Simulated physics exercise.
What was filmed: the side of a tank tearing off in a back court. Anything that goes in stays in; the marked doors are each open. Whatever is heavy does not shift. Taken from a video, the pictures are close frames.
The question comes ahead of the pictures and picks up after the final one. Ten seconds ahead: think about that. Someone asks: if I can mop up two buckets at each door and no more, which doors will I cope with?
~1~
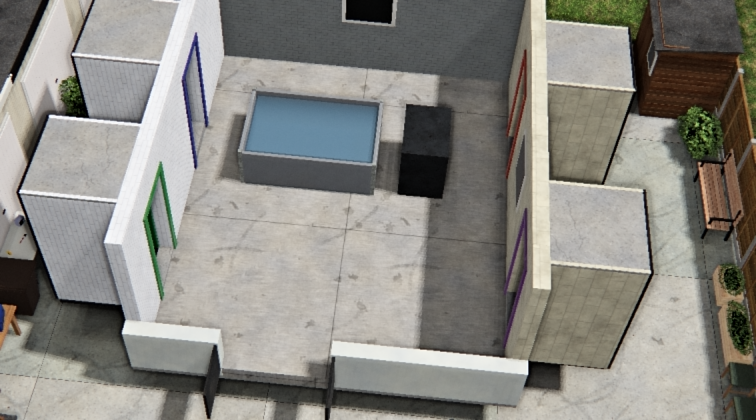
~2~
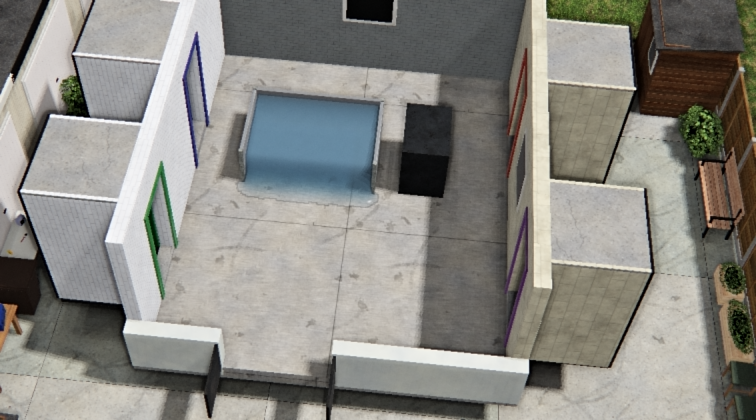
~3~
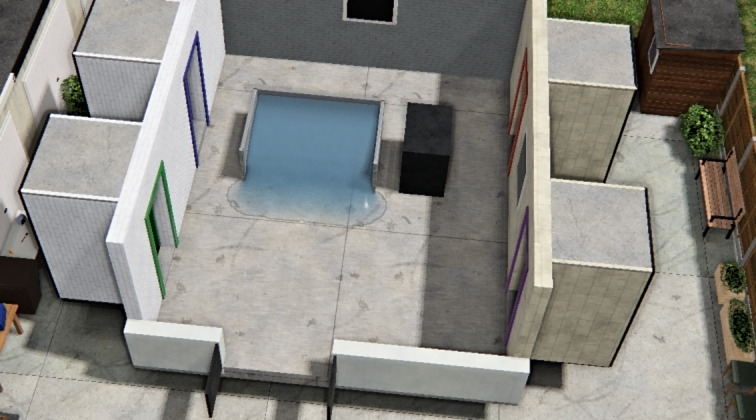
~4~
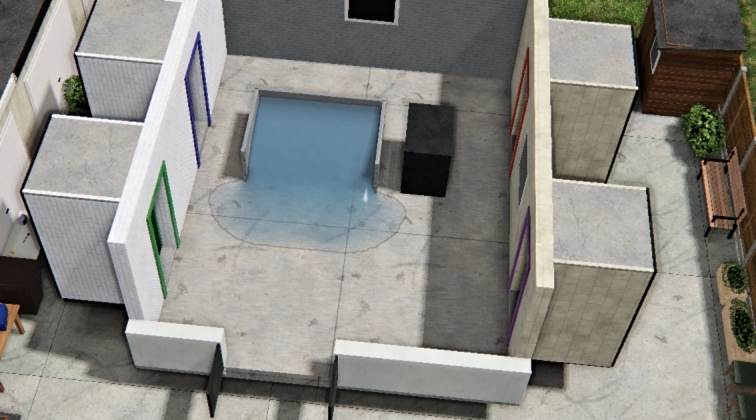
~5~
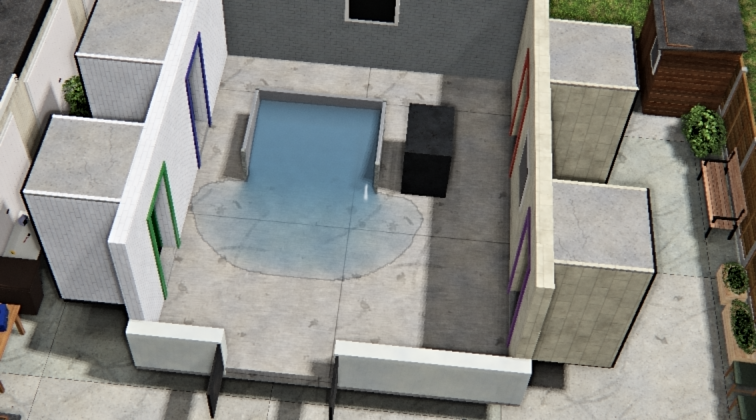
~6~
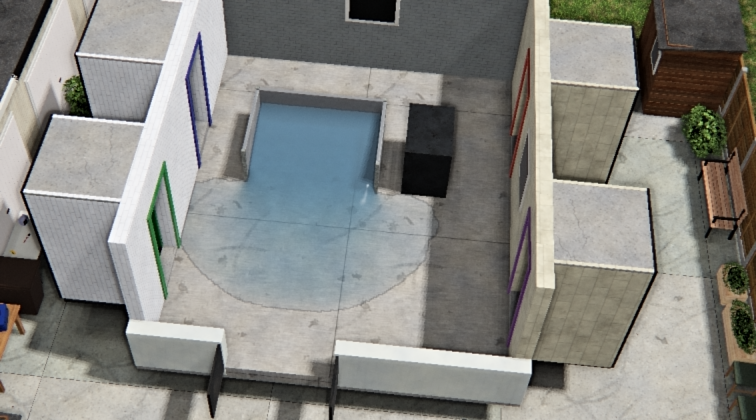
In order: The blue door never tops two buckets, the green door tops two buckets, the red door never tops two buckets, the purple door never tops two buckets.
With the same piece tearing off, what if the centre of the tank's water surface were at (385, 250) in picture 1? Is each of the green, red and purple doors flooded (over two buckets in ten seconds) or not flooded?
The green door stays within the limit; the red door stays within the limit; the purple door exceeds the limit.
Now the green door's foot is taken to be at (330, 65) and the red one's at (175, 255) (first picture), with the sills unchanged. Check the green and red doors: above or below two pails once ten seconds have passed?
Finding - green door is safe, red door breaks the limit.
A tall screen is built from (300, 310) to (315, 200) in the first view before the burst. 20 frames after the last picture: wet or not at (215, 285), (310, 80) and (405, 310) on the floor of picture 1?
Taking the points in the order given, they are inundated, high and dry and inundated.
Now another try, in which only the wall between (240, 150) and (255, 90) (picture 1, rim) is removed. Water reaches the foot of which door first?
It is the one in blue.
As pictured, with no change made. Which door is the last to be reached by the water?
The red one.
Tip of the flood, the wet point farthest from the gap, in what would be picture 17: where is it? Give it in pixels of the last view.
The flood front should get to about (508, 381).
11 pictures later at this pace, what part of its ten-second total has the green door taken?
Close to 15 percent.
A moment on, water covers 45 % of the floor; the blue door not reached, the green door wet at the sill, nothing in, the red door not reached, the purple door not reached.
Next, water covers 50 % of the floor; the blue door not reached, the green door under two buckets in, the red door not reached, the purple door wet at the sill, nothing in.
Then, water covers 50 % of the floor; the blue door not reached, the green door over two buckets in, the red door not reached, the purple door under two buckets in.
Later, water covers 70 % of the floor; the blue door wet at the sill, nothing in, the green door over two buckets in, the red door wet at the sill, nothing in, the purple door under two buckets in.
In the end, water covers 85 % of the floor; the blue door wet at the sill, nothing in, the green door over two buckets in, the red door wet at the sill, nothing in, the purple door under two buckets in.
